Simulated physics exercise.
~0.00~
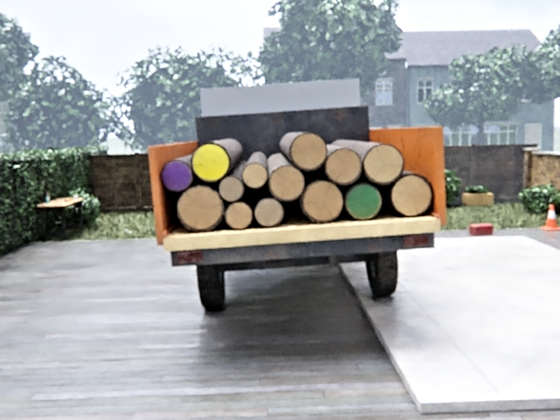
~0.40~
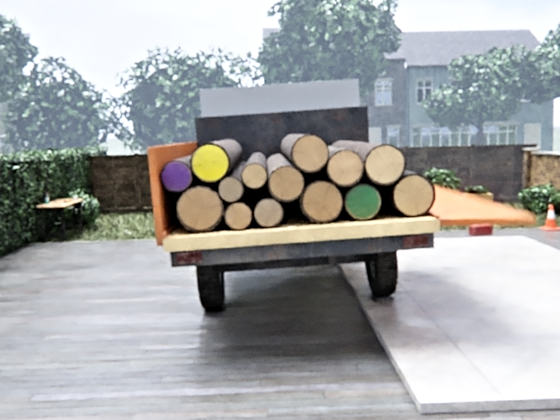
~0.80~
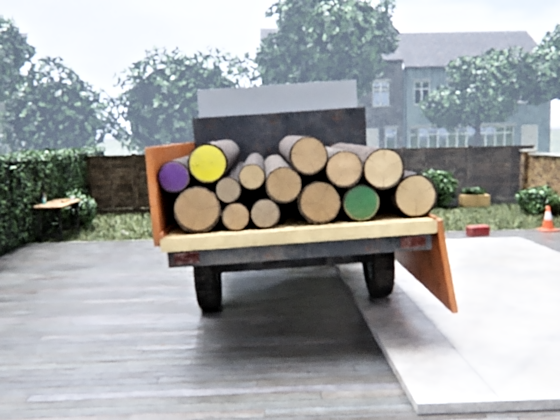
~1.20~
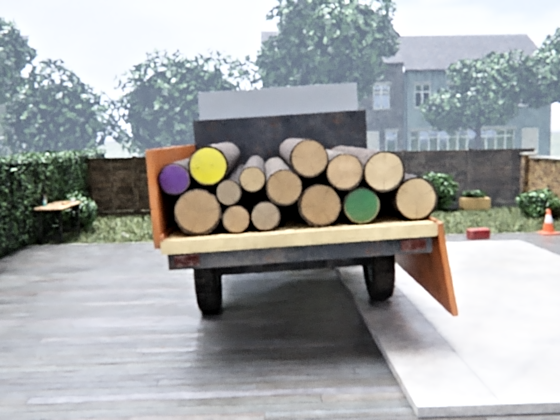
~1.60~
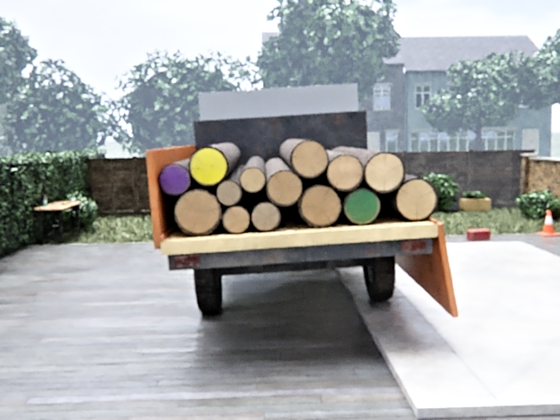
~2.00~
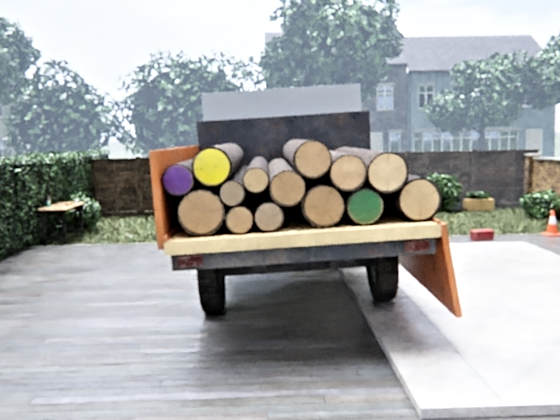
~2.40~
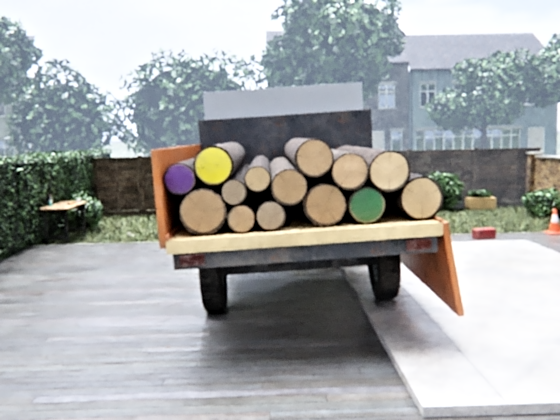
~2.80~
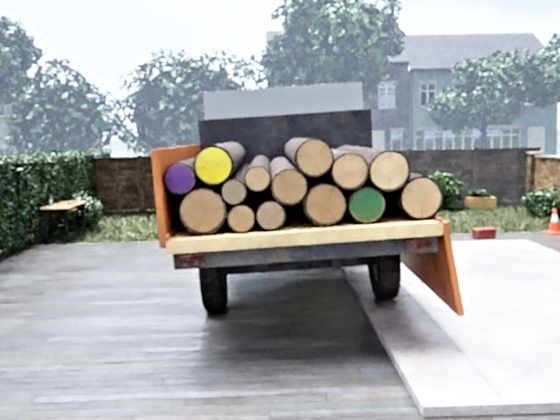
A flatbed truck's right side board drops open, and the stacked logs all stay aboard.
